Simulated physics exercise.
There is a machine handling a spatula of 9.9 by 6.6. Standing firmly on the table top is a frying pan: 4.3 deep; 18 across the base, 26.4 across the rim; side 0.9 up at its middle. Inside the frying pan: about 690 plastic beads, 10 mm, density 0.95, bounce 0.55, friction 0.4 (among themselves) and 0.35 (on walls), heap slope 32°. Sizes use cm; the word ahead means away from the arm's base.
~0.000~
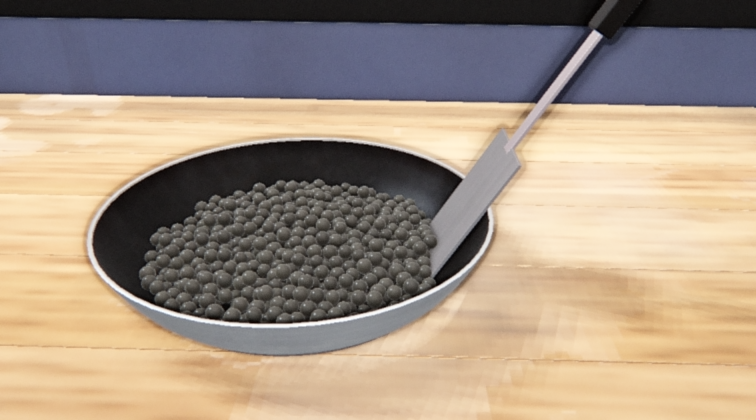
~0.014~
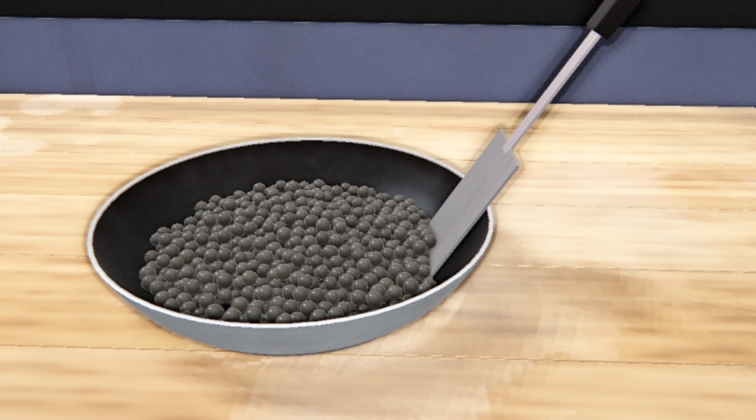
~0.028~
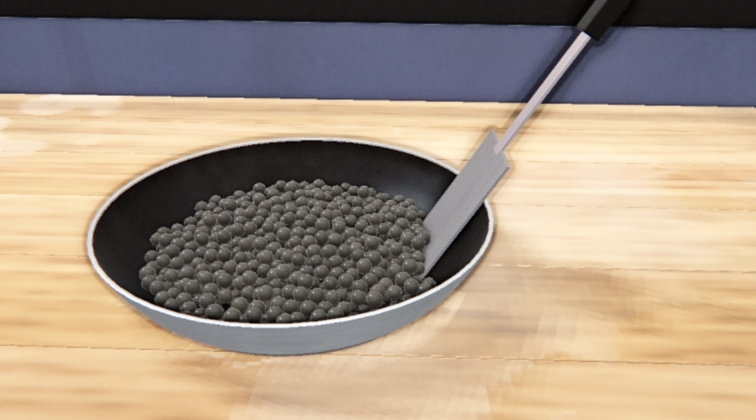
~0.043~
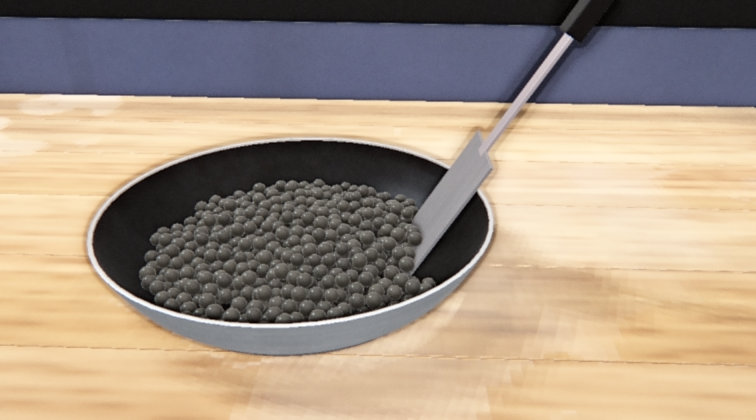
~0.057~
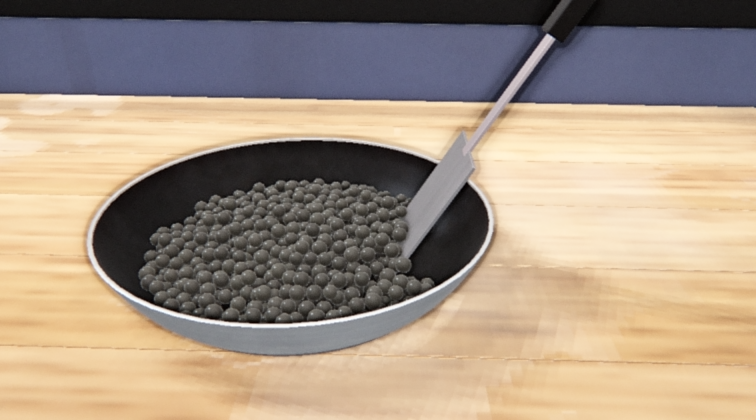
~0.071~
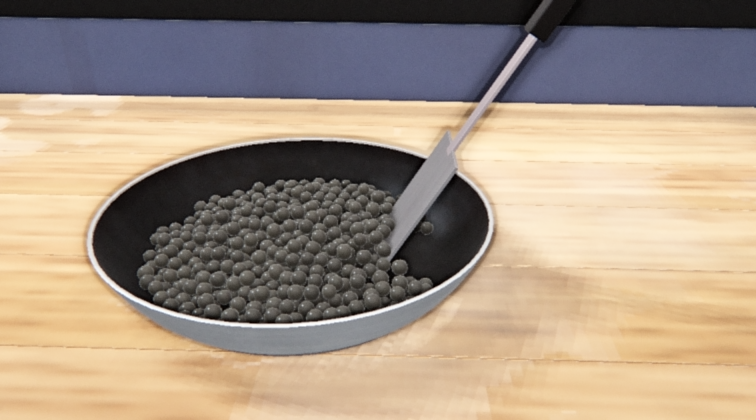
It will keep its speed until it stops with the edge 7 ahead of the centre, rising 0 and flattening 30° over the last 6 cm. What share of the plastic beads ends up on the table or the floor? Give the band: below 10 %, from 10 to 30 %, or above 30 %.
Below 10 %.
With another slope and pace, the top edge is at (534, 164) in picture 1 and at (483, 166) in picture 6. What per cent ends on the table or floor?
It comes to something like 0 %, give or take.
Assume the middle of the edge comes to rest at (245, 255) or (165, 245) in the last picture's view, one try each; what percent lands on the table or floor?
I'd say some 0 per cent, then some 5 per cent.
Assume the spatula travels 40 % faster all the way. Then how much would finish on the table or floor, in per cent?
I'd expect near 0 per cent.
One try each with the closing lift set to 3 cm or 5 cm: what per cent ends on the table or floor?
Try one gives about 0 in a hundred, try two about 5 in a hundred.
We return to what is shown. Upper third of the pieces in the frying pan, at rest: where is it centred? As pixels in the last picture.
Somewhere near (186, 224) in the last picture.
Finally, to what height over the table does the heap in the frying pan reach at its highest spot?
Peak at rest, approximately 5.0 centimetres.
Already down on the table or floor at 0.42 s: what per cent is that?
Some 0 per cent of the load.
After 0.13 s, sloping 59°, highest piece 5 above the table; 689 in the frying pan.
After 0.19 s, sloping 47°, highest piece 5 above the table; 689 in the frying pan.
After 0.42 s, sloping 29°, highest piece 5 above the table; 688 in the frying pan, 1 on the table or floor.
After 1.47 s, sloping 29°, highest piece 5 above the table; 688 in the frying pan, 1 on the table or floor.
In the end, 688 in the frying pan, 1 on the table or floor. That is 0 % on the table or floor.
